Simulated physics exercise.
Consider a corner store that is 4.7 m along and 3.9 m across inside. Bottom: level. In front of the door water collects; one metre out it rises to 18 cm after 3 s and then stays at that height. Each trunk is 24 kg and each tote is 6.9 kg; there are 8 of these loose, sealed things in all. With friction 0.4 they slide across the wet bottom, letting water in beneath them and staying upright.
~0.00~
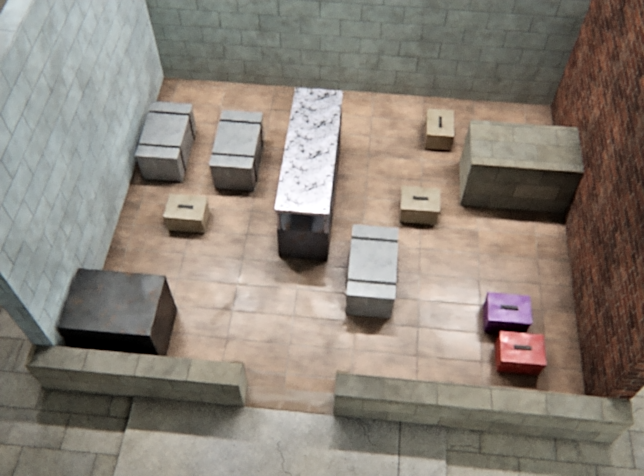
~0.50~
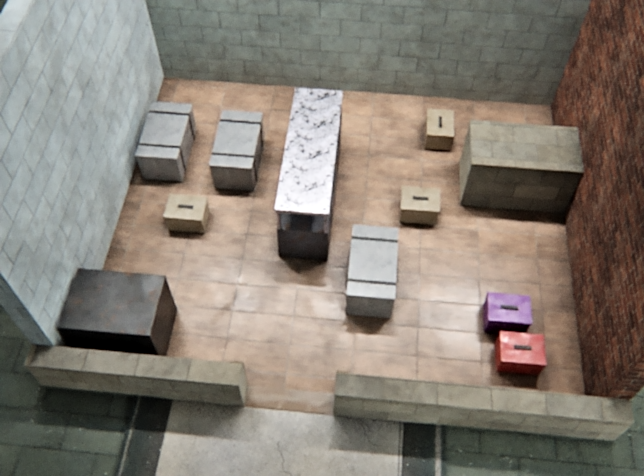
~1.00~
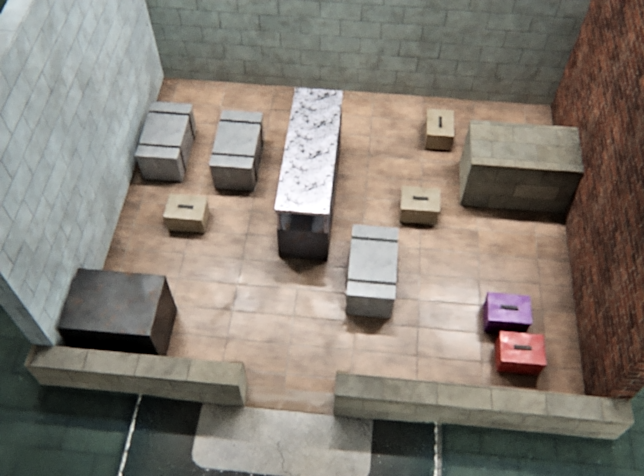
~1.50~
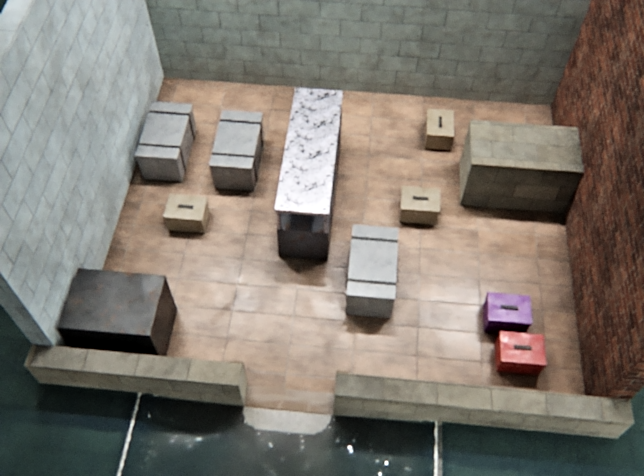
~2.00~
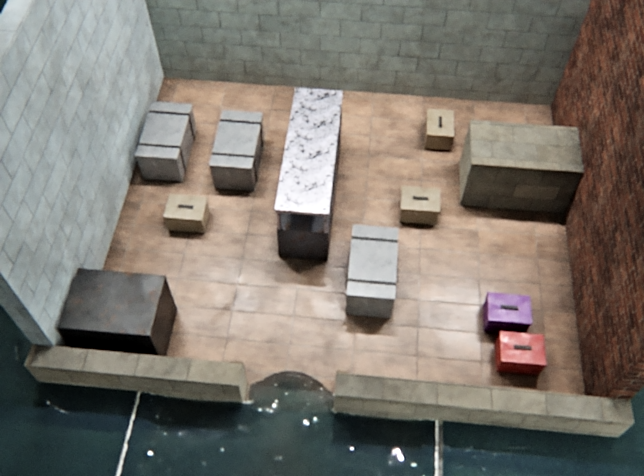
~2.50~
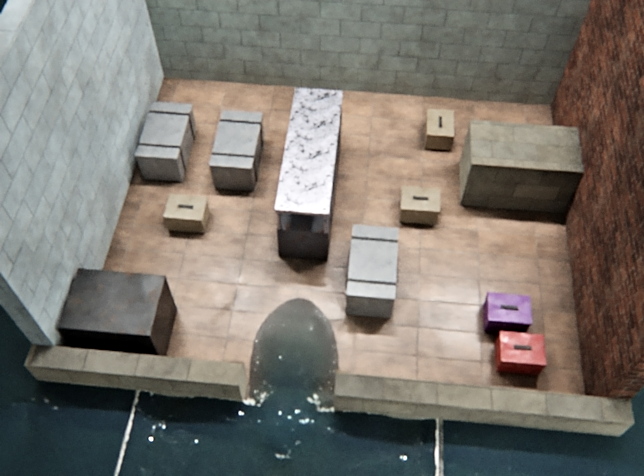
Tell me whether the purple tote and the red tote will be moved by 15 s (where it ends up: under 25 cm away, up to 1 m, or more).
Lab note - purple tote, negligible displacement; red tote, negligible displacement.
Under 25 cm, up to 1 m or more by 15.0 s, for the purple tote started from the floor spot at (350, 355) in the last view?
It creeps a little.
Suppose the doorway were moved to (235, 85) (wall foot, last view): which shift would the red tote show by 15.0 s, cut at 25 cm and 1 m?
In that case the red tote would have gone a great distance.
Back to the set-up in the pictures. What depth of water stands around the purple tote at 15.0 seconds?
Somewhere close to 5 cm.
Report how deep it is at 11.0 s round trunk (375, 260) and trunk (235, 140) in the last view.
5 and 6 cm.
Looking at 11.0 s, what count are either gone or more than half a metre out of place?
Result: 2.
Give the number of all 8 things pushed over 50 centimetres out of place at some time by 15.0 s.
The tally stands at 4.
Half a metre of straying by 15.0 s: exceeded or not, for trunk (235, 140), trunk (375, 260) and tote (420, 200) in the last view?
Taking them in order: Smaller; greater; greater.
After 3.5 s the purple tote is near (509, 308), 0.0 m from its start, aground; the red tote is near (523, 348), 0.0 m from its start, aground; 0 afloat.
After 6.8 s the purple tote is near (509, 308), 0.0 m from its start, aground; the red tote is near (523, 348), 0.0 m from its start, aground; 1 afloat.
After 11.0 s the purple tote is near (509, 308), 0.0 m from its start, aground; the red tote is near (523, 348), 0.0 m from its start, aground; 2 afloat.
After 15.0 s the purple tote is near (509, 313), 0.1 m from its start, aground; the red tote is near (523, 348), 0.0 m from its start, aground; 5 afloat.
